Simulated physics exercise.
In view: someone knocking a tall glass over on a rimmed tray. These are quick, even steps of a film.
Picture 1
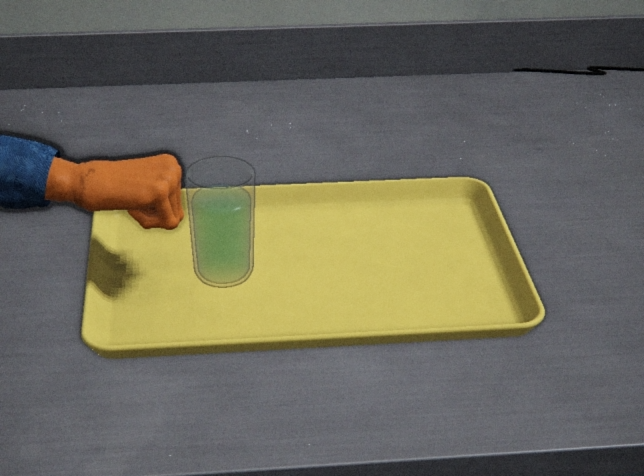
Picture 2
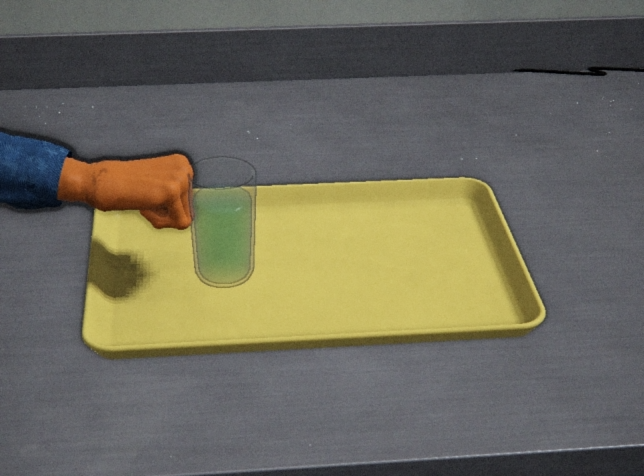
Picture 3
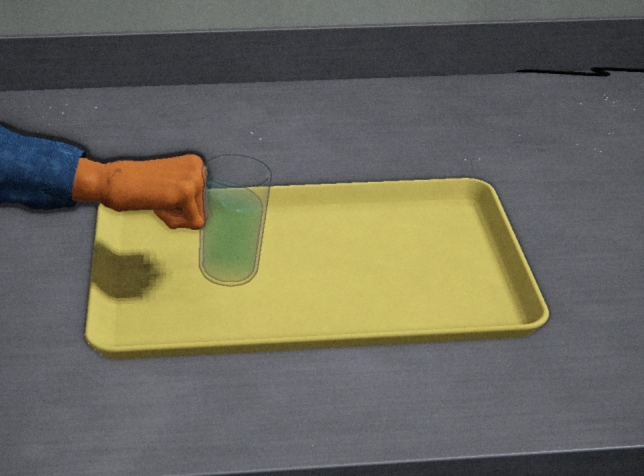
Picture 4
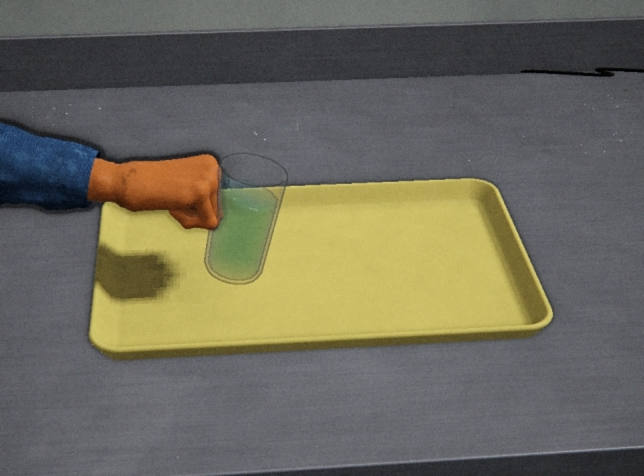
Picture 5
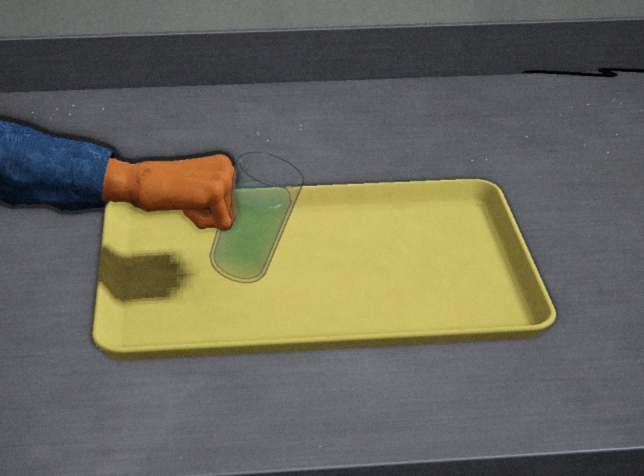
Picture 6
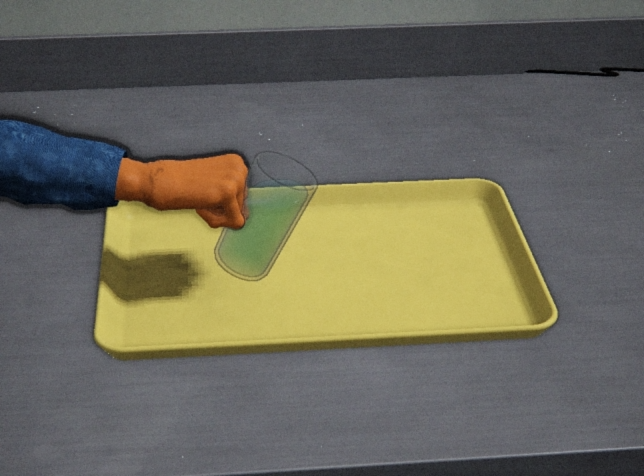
At the start, a clear glass of green liquid stands upright near the left side of a yellow rimmed tray, with a fist in a blue sleeve beside it. The fist moves right and pushes against the glass's upper part, and the glass leans steadily further right, its liquid shifting toward the rim.
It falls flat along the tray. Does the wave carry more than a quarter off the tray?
After the fall more than a quarter leaves the tray.
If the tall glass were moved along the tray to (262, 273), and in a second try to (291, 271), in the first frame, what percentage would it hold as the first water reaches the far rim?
First some 75, then 80 per cent.
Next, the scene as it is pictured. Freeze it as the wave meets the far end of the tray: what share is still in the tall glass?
It comes to 70 per cent or so.
A moment on, the tall glass lies on its side and 100 per cent is in the glass, 0 on the tray and 0 above or beyond its rim.
Next, the tall glass lies on its side and 66 per cent is in the glass, 33 on the tray and 1 above or beyond its rim.
Then the tall glass lies on its side and 40 per cent is in the glass, 43 on the tray and 17 above or beyond its rim.
Later the tall glass lies on its side and 22 per cent is in the glass, 44 on the tray and 34 above or beyond its rim.
At rest 66 per cent is held by tray and glass, 34 is off the tray.
